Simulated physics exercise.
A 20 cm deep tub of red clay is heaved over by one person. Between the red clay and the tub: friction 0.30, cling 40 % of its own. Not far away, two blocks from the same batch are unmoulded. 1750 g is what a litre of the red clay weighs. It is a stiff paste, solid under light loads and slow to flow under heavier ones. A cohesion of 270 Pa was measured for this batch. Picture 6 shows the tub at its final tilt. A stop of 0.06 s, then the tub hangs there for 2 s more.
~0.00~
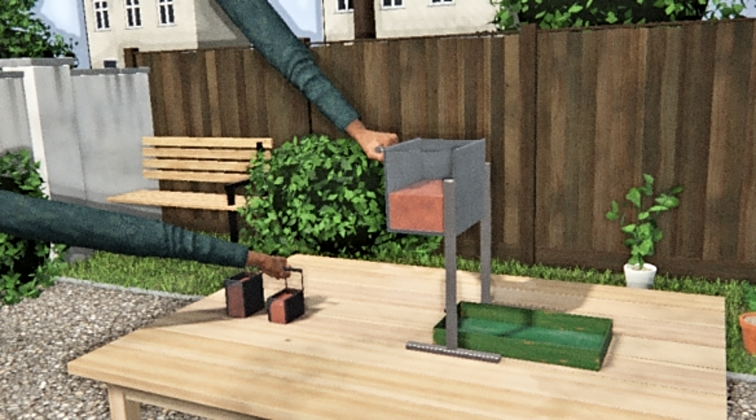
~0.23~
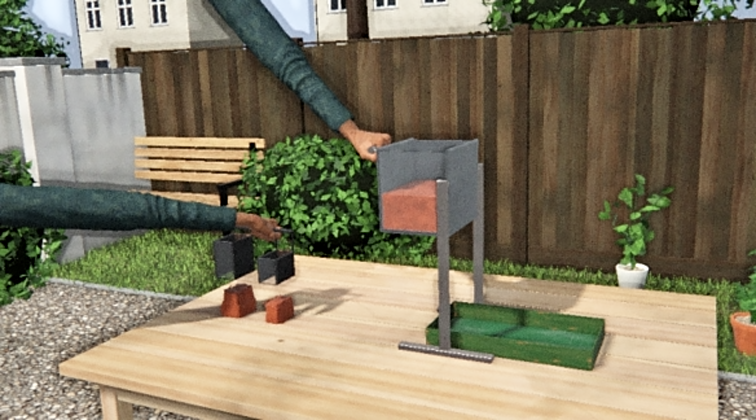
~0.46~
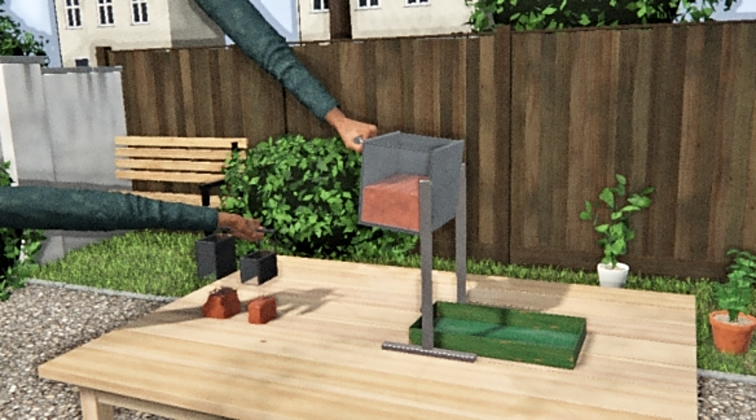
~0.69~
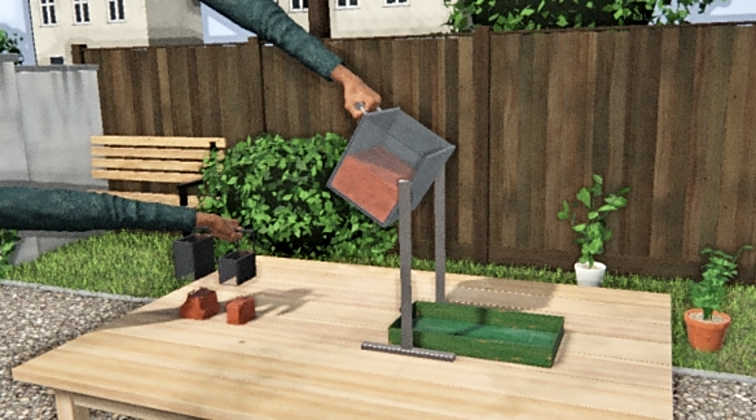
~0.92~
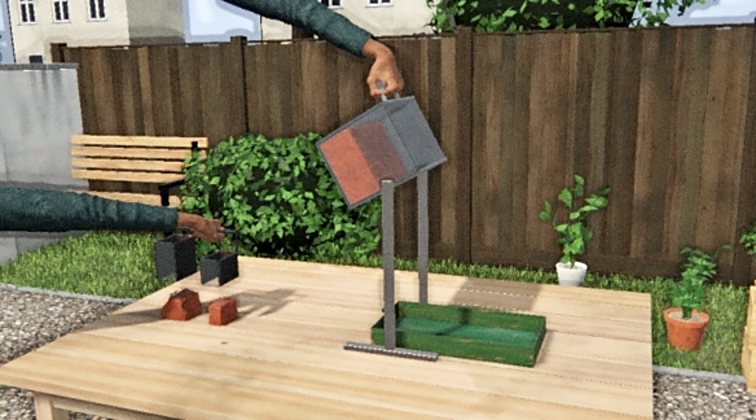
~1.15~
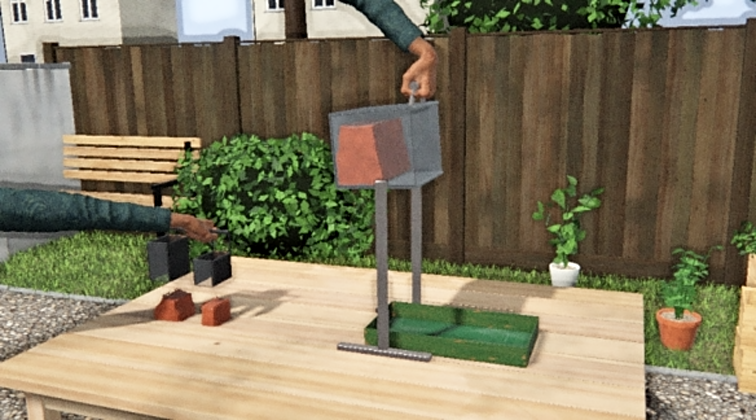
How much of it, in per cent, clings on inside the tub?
I would say close to 100 percent.
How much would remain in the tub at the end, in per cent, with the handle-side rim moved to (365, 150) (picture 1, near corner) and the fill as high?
In that case close to 70 %.
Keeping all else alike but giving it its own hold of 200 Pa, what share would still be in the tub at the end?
Then roughly 100 %.
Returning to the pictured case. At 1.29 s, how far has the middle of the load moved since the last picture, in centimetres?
Some 3 cm.
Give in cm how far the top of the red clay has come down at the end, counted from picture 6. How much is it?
Roughly 4 cm.
After 1.29 s, the tub is at 86 degrees and holds 100 %.
After 1.46 s, the tub is at 86 degrees and holds 100 %.
After 1.63 s, the tub is at 86 degrees and holds 100 %.
After 1.80 s, the tub is at 86 degrees and holds 100 %.
After 3.15 s, at the end, the tub is at 86 degrees and holds 100 %.
